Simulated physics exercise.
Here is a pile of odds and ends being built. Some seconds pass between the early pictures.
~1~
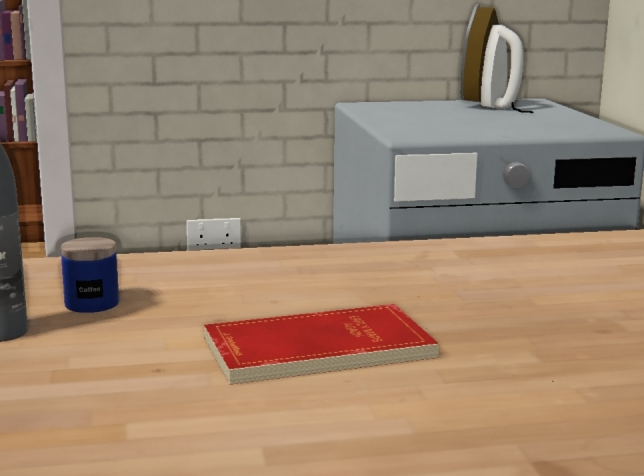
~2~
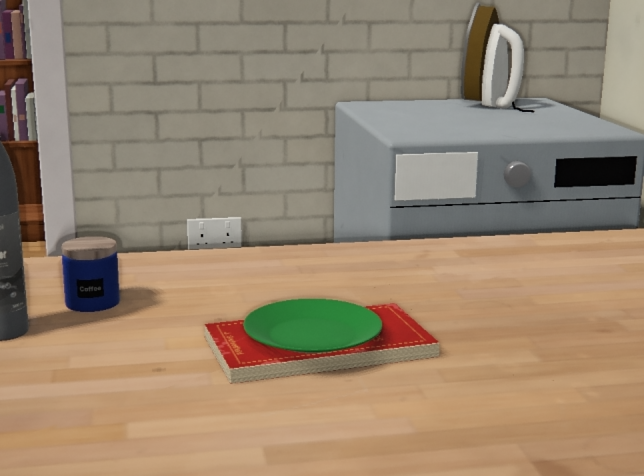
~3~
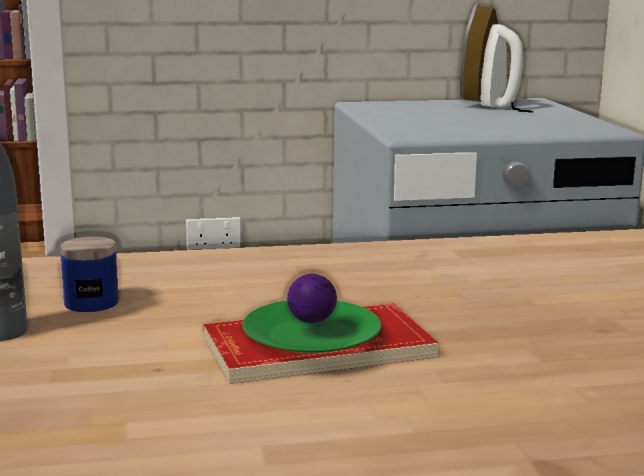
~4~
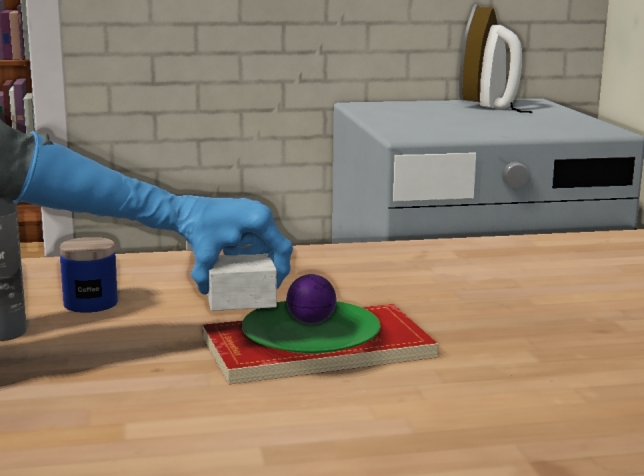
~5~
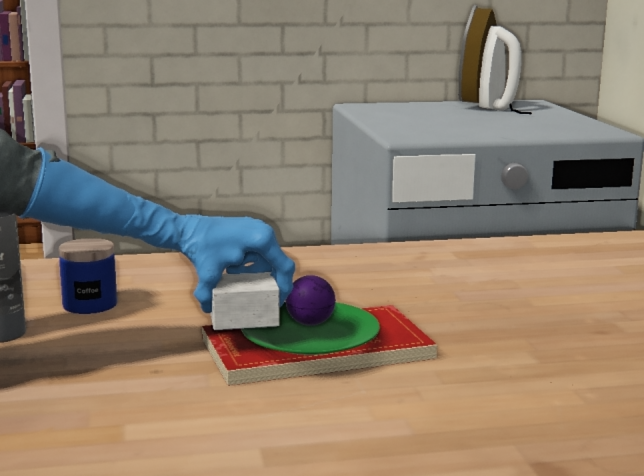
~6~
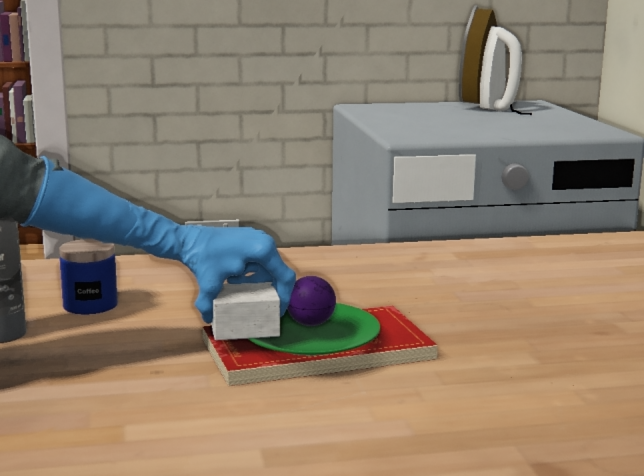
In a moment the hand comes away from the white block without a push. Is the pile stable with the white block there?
It holds.
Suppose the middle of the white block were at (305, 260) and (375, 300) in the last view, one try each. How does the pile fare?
First, it comes apart; second, it holds.
Then, 0.20 s past the last view, nothing moves.
Then, 0.40 s past the last view, white block resting near (244, 310).
Finally, all 6 still in place. Final places as the last picture's camera would see them, white block near (244, 310). The pile keeps its balance.
